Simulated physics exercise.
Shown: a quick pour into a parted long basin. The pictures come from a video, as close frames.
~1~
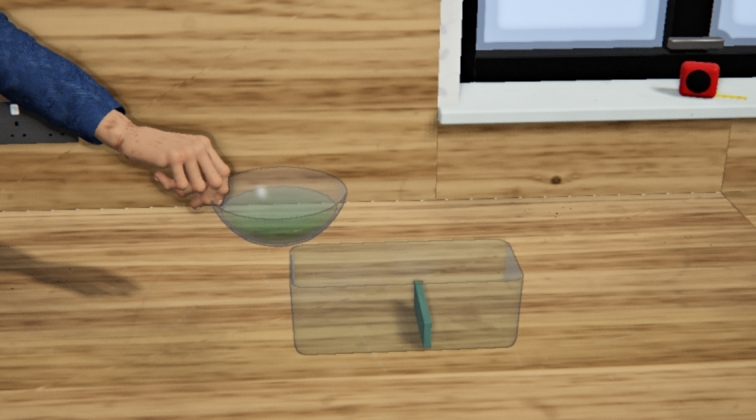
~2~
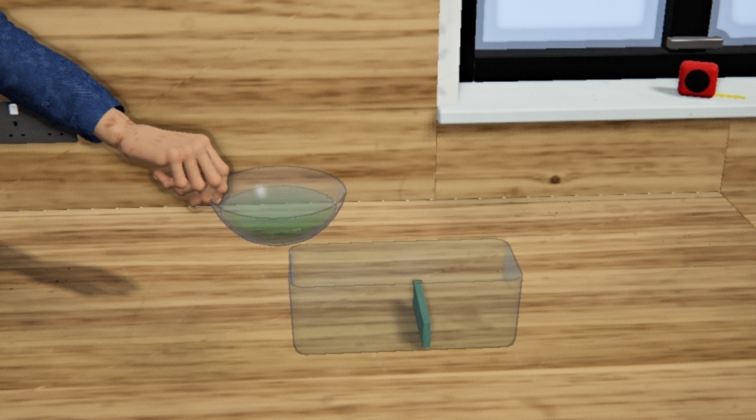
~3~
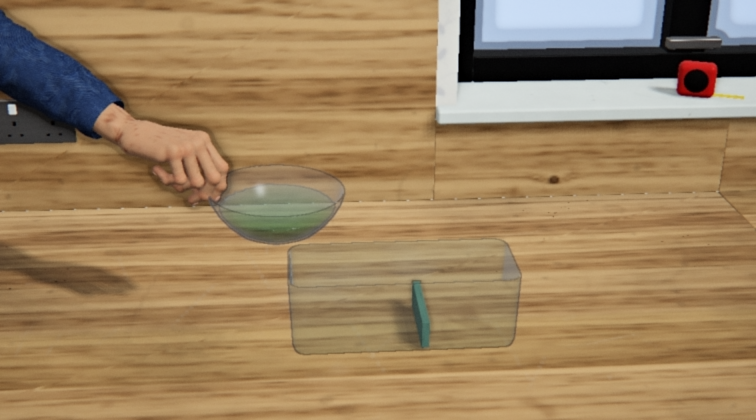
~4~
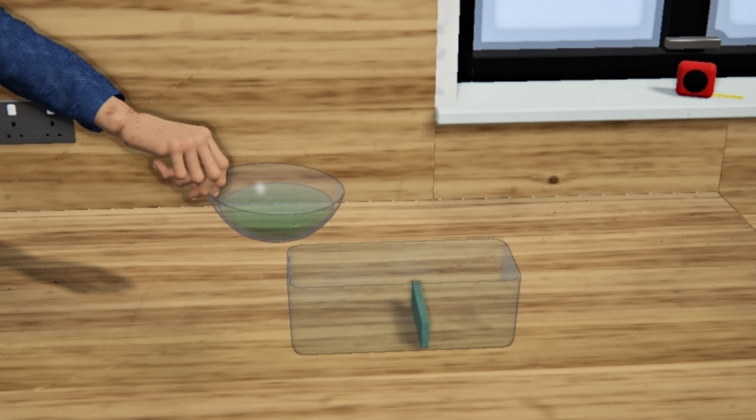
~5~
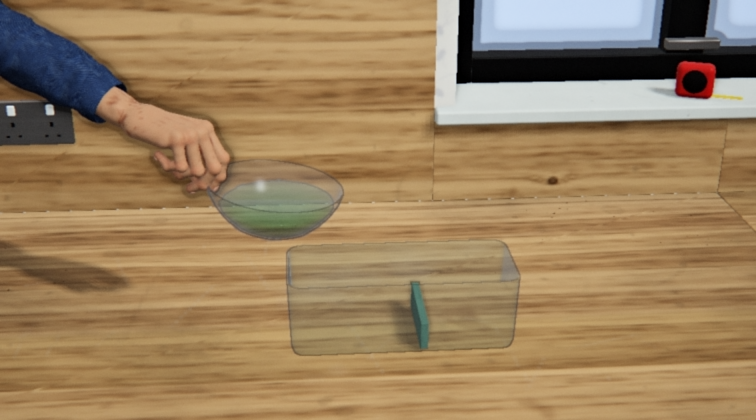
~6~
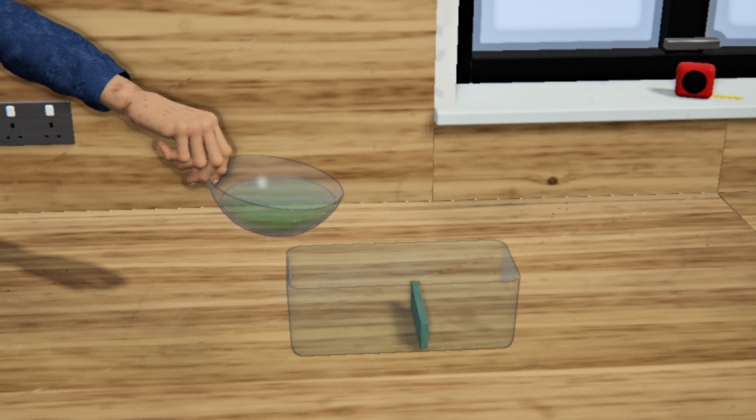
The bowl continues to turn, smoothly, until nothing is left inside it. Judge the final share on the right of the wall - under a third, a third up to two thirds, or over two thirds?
It is a third up to two thirds.
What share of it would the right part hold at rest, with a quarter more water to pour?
Estimated share: Close to 55 per cent.
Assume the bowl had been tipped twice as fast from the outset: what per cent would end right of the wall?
About 55 per cent.
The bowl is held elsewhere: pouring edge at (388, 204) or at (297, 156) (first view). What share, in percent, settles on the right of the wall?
In order: Close to 90 and 10 percent.
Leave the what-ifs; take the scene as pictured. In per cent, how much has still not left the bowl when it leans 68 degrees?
I'd reckon near 35 percent is still held at that tilt.
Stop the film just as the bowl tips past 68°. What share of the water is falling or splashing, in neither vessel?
Something like 45 per cent of it.
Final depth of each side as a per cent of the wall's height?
About 30 per cent on the left and 40 per cent on the right.
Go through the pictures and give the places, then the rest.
In the first picture, tilt 0°; pouring edge (347, 191); surface from (221, 207) to (338, 204); the long basin's rim runs from (291, 267) to (516, 260); the wall's top is at (423, 302).
In the second picture, tilt 0°; pouring edge (346, 191); surface from (220, 207) to (337, 204).
In the third picture, tilt 2°; pouring edge (344, 191); surface from (219, 205) to (336, 202).
In the fourth picture, tilt 4°; pouring edge (344, 191); surface from (219, 202) to (335, 201).
In the fifth picture, tilt 7°; pouring edge (343, 192); surface from (219, 200) to (335, 199).
In the sixth picture, tilt 11°; pouring edge (343, 192); surface from (219, 196) to (337, 197).
A moment on, the bowl is tipped part way and 37 per cent is still to pour, 17 is left of the wall and 0 right of it.
Next, the bowl is tipped right over and 0 per cent is still to pour, 54 is left of the wall and 44 right of it.
Then the bowl is tipped right over and 0 per cent is still to pour, 56 is left of the wall and 43 right of it.
Later the bowl is tipped right over and 0 per cent is still to pour, 56 is left of the wall and 43 right of it.
Finally, 56 per cent lies left of the wall, 43 right of it and 1 outside.
